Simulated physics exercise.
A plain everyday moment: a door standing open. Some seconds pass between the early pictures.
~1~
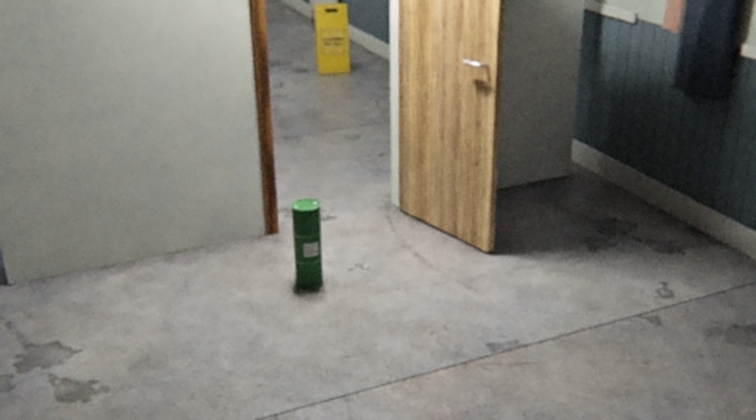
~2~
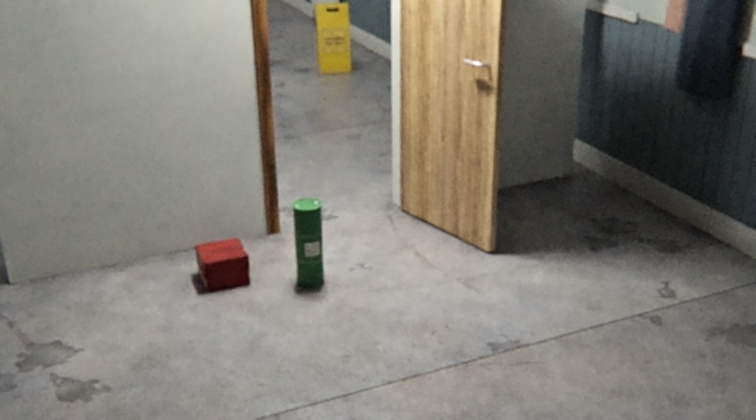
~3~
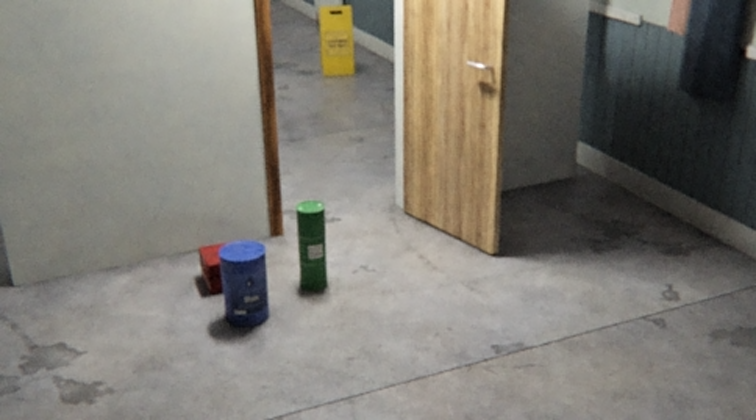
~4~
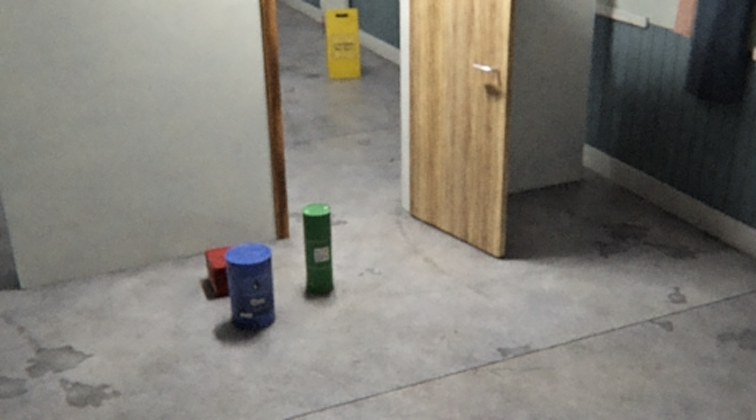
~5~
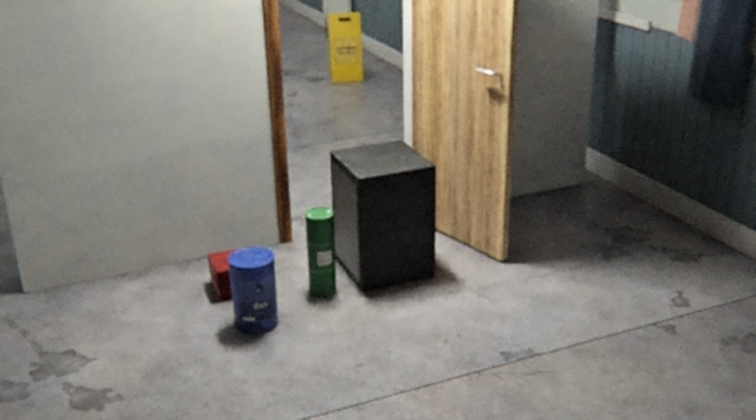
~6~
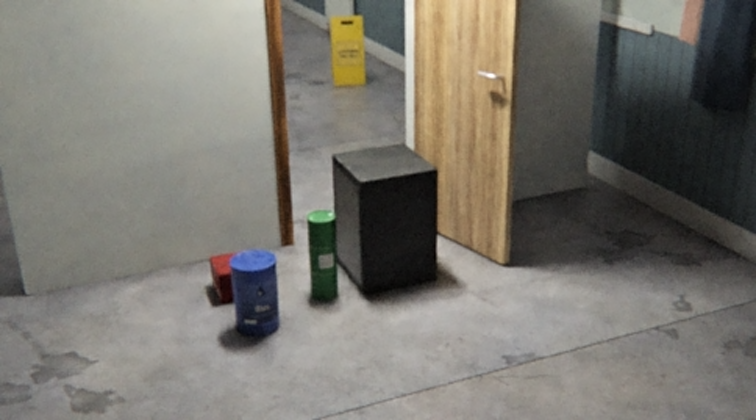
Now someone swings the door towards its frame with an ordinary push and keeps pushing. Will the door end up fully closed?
No.
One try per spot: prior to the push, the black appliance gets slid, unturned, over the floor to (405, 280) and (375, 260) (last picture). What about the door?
First try: It gets caught partway; second try: It gets caught partway.
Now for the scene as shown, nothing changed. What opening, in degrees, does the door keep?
The door ends up some 70° open.
Then, 0.40 s past the last view, open by 94°.
Then, 0.60 s past the last view, open by 81°.
Then, 0.80 s past the last view, open by 71°; black appliance displaced a little near (380, 217).
Finally, open by 71°; all 4 still in place. Final places as the last picture's camera would see them, black appliance near (379, 217).
